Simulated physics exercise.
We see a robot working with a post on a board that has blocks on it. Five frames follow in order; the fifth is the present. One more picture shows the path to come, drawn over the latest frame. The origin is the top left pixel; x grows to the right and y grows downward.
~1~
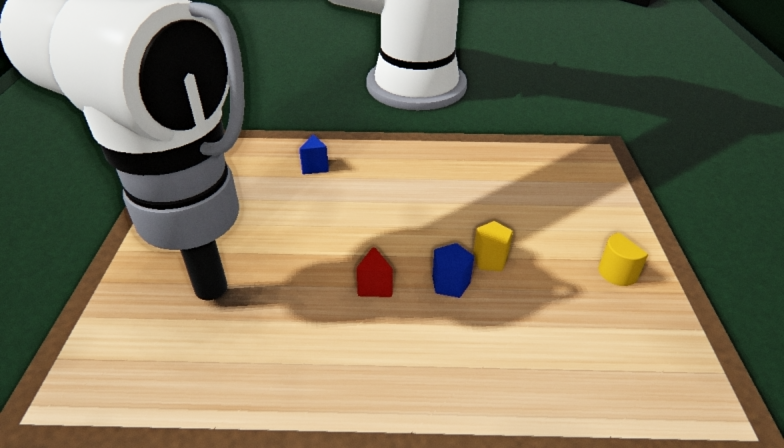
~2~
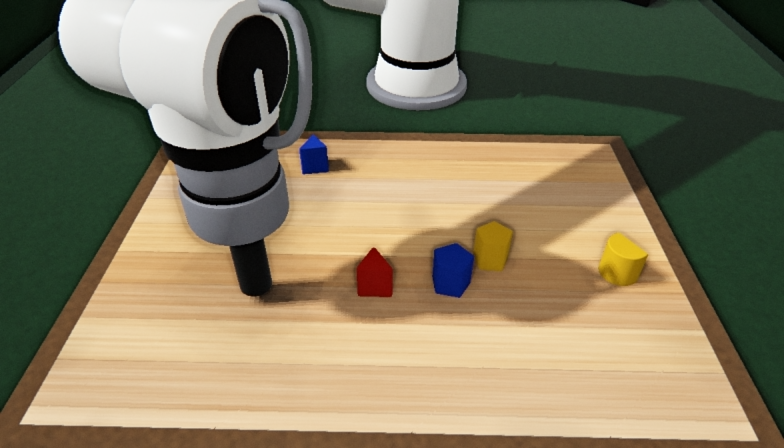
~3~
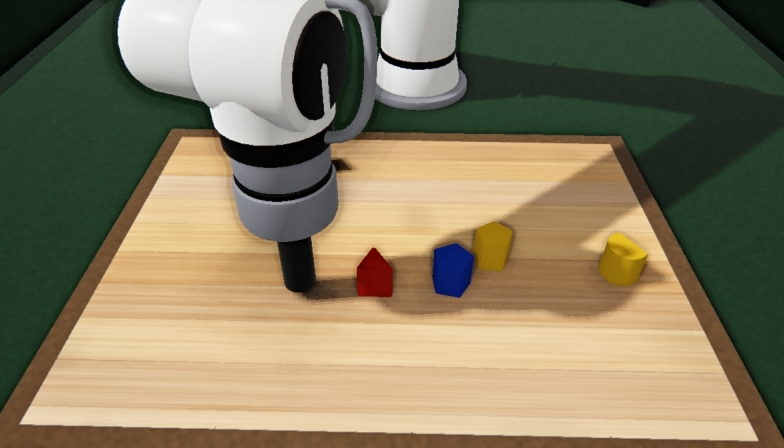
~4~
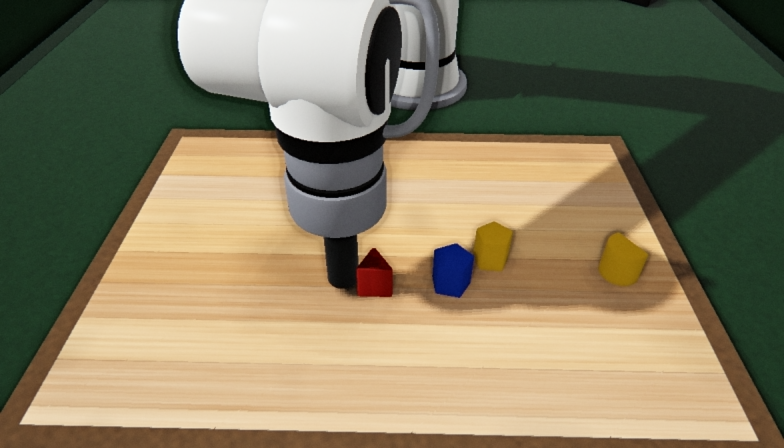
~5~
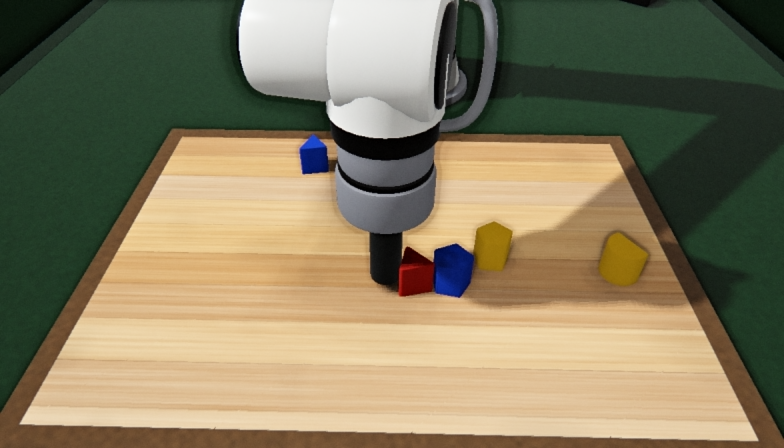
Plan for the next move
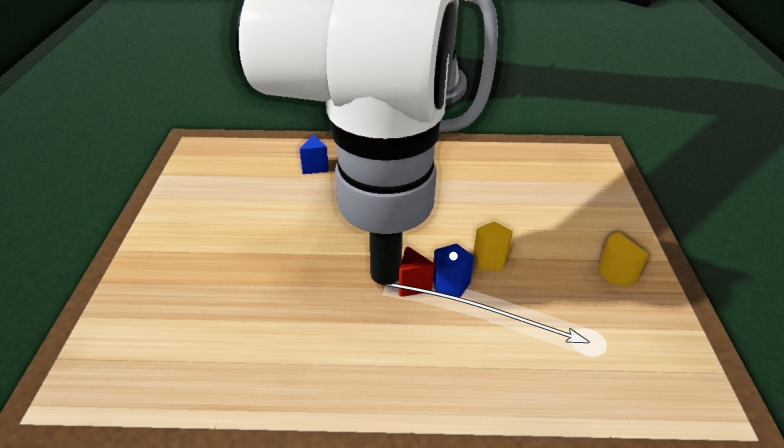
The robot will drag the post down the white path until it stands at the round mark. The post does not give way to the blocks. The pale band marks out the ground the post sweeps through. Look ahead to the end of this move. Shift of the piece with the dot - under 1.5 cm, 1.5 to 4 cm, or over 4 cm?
Band: Over 4 cm.
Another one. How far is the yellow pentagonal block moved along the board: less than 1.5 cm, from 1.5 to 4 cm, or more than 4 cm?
It goes hardly anywhere, under 1.5 cm.
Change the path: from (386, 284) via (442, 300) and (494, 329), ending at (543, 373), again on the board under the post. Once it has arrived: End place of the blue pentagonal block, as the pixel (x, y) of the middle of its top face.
Near (489, 255).
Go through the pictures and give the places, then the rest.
In the first picture, tip of the post at (211, 289), middles of tops, red triangular piece at (374, 261), blue pentagonal block at (453, 256), yellow pentagonal block at (495, 233).
In the second picture, post at (256, 285), nothing pushed.
In the third picture, post at (300, 281), nothing pushed.
In the fourth picture, post at (344, 278), nothing pushed.
In the fifth picture, post at (386, 274), red triangular piece at (414, 259), blue pentagonal block at (453, 256), yellow pentagonal block at (495, 233).
The line goes from (386, 284) over (484, 307) to (589, 342); the dot is on the blue pentagonal block.
The first path, step by step. One third of the way, post at (453, 288); red triangular piece at (484, 271), turned 15° anticlockwise; blue pentagonal block at (499, 254), turned 60° anticlockwise; yellow pentagonal block at (497, 231).
Two thirds of the way, post at (521, 309); red triangular piece at (549, 281), turned 50° anticlockwise; blue pentagonal block at (508, 254), turned 70° anticlockwise; yellow pentagonal block at (498, 230), turned 15° anticlockwise.
At the end, post at (593, 333); red triangular piece at (563, 280), turned 75° anticlockwise; blue pentagonal block at (508, 254), turned 70° anticlockwise; yellow pentagonal block at (498, 230), turned 15° anticlockwise.
